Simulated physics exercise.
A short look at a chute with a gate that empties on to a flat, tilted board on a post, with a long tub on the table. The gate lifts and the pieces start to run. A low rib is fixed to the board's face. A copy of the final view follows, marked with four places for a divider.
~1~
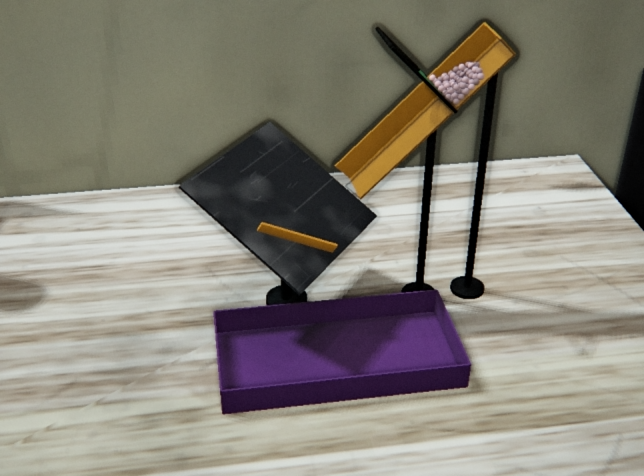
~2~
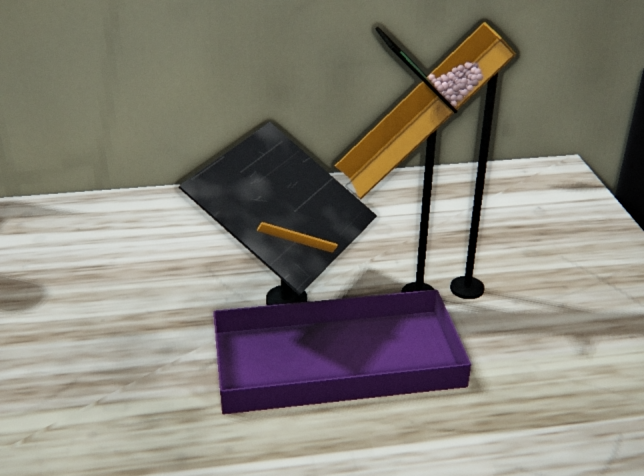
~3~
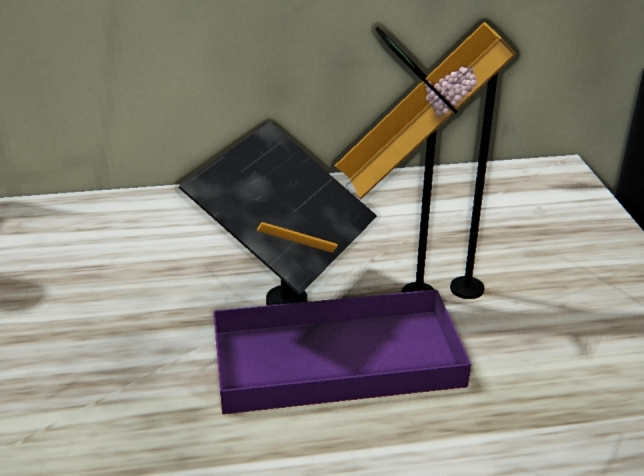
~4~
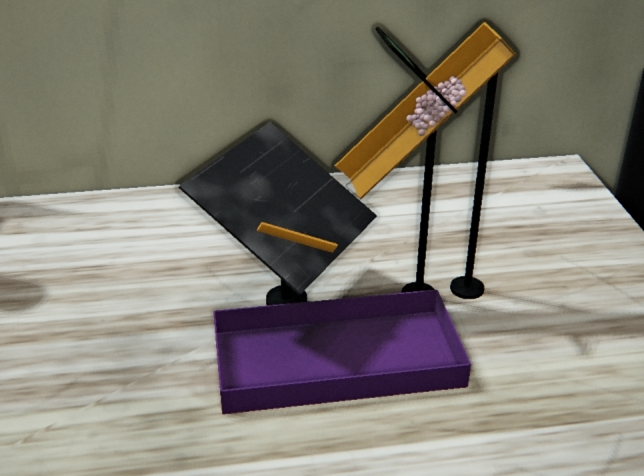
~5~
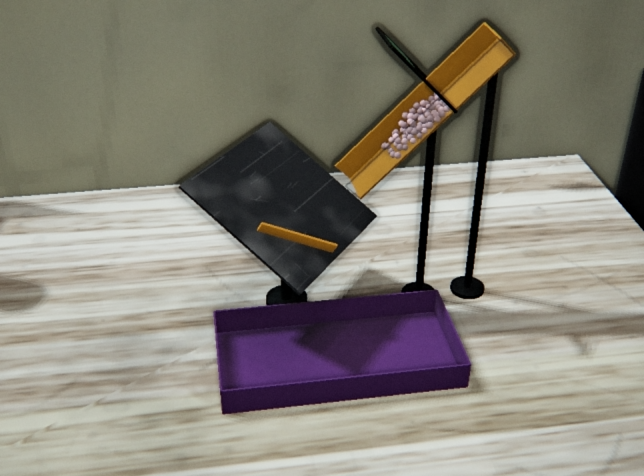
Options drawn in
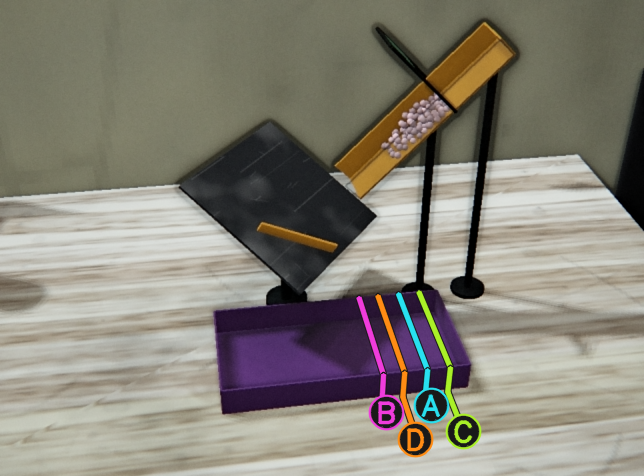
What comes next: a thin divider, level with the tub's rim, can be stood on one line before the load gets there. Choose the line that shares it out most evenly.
Best: D.
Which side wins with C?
The left side.
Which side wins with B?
The right side.
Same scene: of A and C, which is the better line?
It is A.
On the marked copy, line A crosses the front rim at (427, 369); line B crosses the front rim at (383, 374); line C crosses the front rim at (450, 366); line D crosses the front rim at (404, 371).
With A, of what is caught, most on the left of the divider, a small part on the right.
With B, of what is caught, a small part on the left of the divider, nearly all on the right.
With C, of what is caught, all on the left of the divider, none on the right.
With D, of what is caught, about half on the left of the divider, about half on the right.
